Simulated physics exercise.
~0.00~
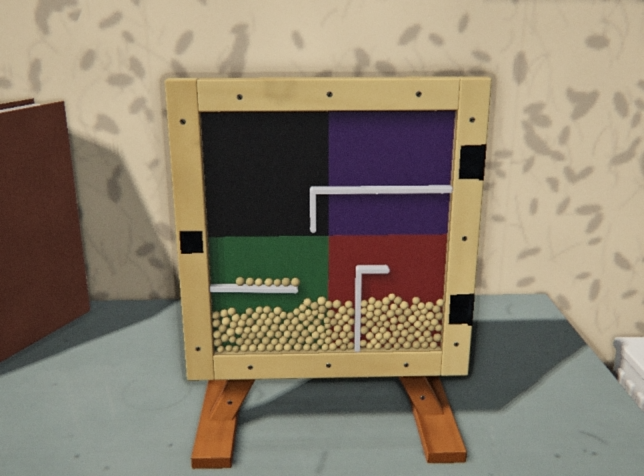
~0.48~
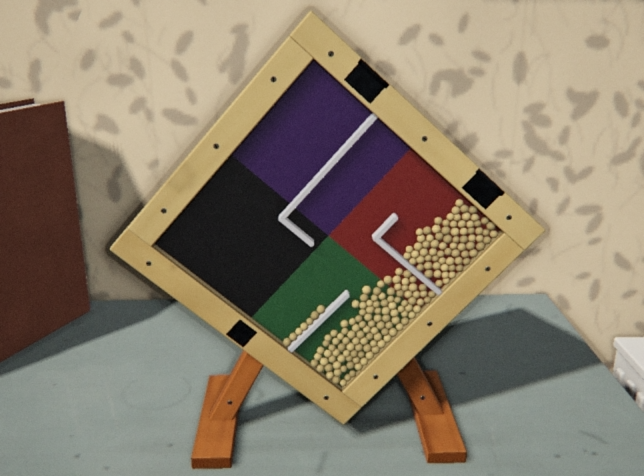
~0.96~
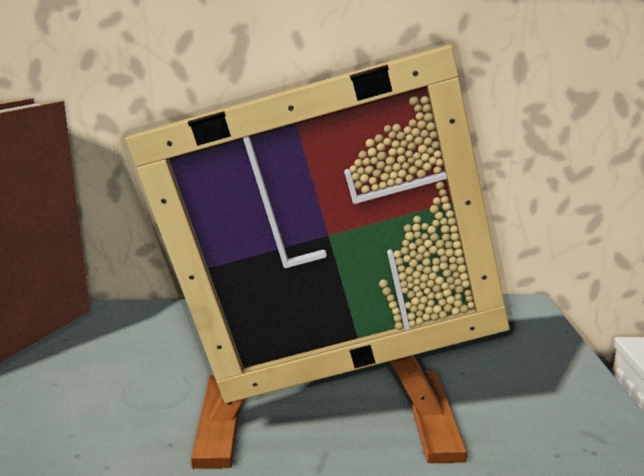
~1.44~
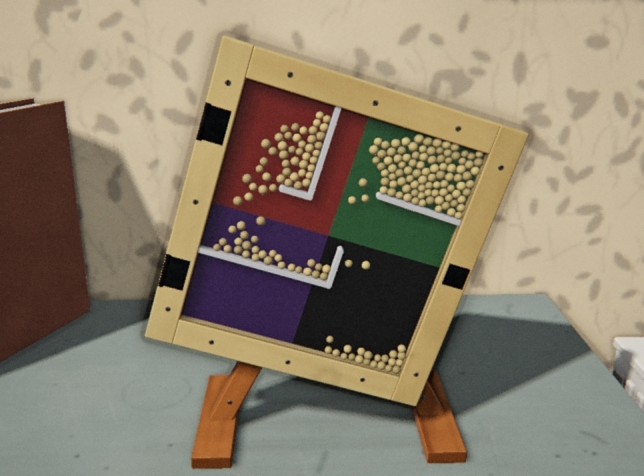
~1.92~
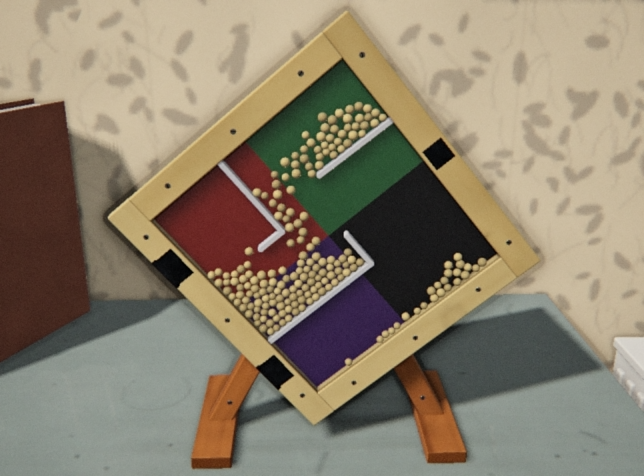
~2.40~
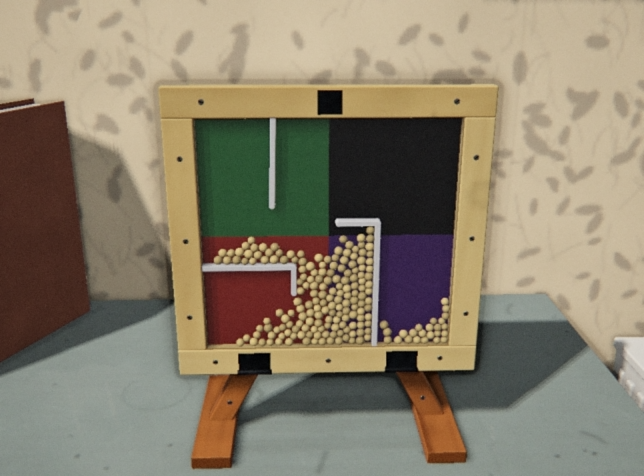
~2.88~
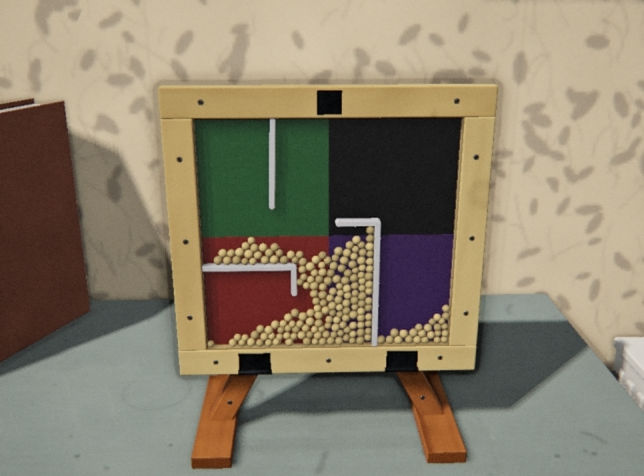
On a blue-grey table against leaf-patterned wallpaper, a square see-through box with four coloured quarters turns counterclockwise, its pale beans spilling past white ledges from quarter to quarter, until it stops on its side with the beans heaped across the red and purple quarters.
